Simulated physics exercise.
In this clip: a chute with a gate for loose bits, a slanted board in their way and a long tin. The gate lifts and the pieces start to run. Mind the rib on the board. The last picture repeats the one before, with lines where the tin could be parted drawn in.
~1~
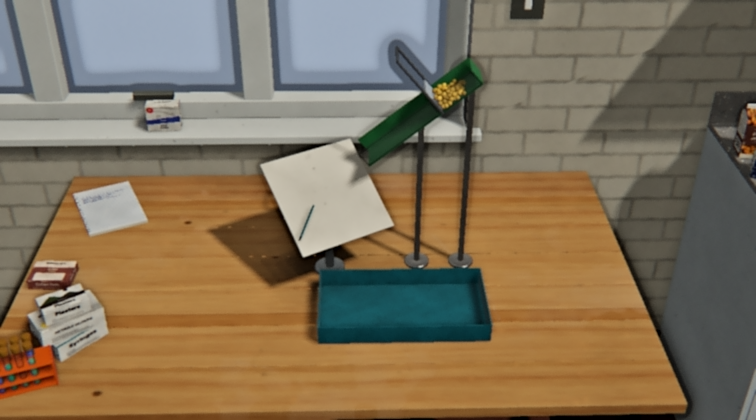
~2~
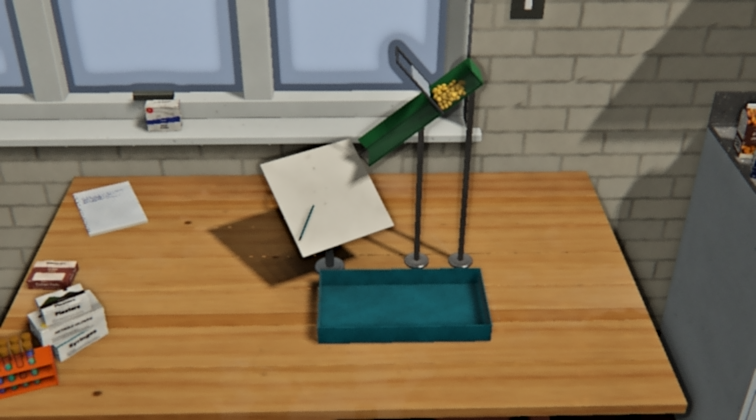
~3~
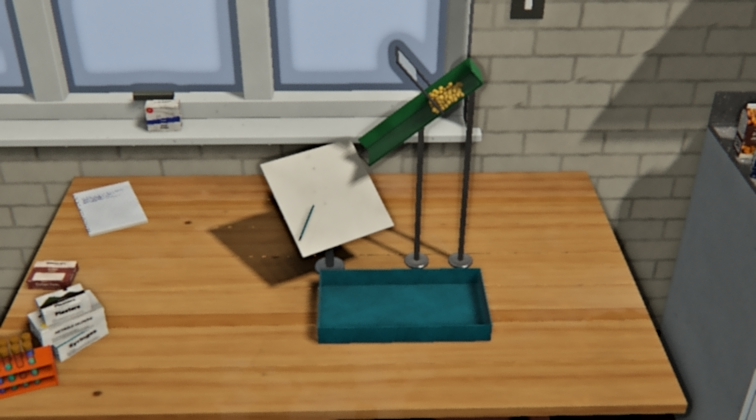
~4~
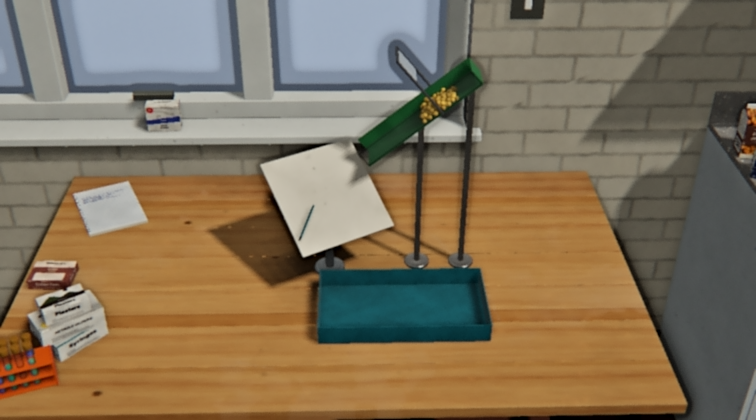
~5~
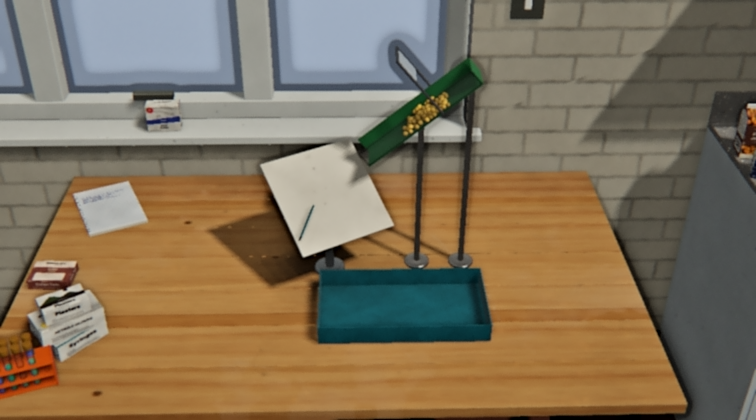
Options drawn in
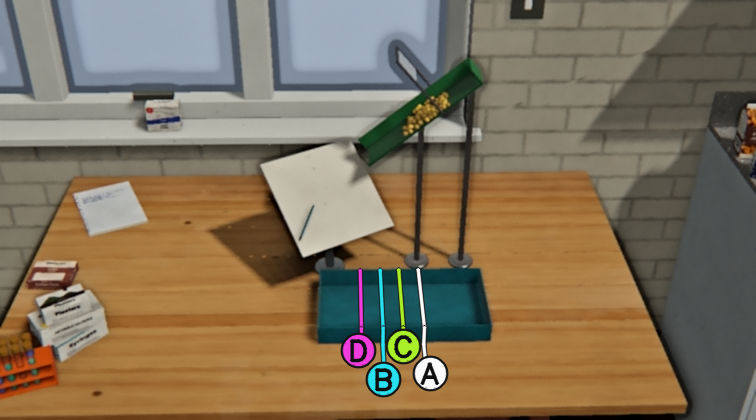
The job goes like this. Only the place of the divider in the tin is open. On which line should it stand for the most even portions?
The best line is D.
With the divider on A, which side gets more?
The left side.
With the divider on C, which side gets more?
The left side.
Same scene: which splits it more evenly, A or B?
That is line B.
On the marked copy, line A crosses the front rim at (424, 326); line B crosses the front rim at (383, 327); line C crosses the front rim at (403, 326); line D crosses the front rim at (361, 327).
If A is chosen, of what is caught, all on the left of the divider, none on the right.
If B is chosen, of what is caught, most on the left of the divider, a small part on the right.
If C is chosen, of what is caught, nearly all on the left of the divider, a stray few on the right.
If D is chosen, of what is caught, about two thirds on the left of the divider, about a third on the right.
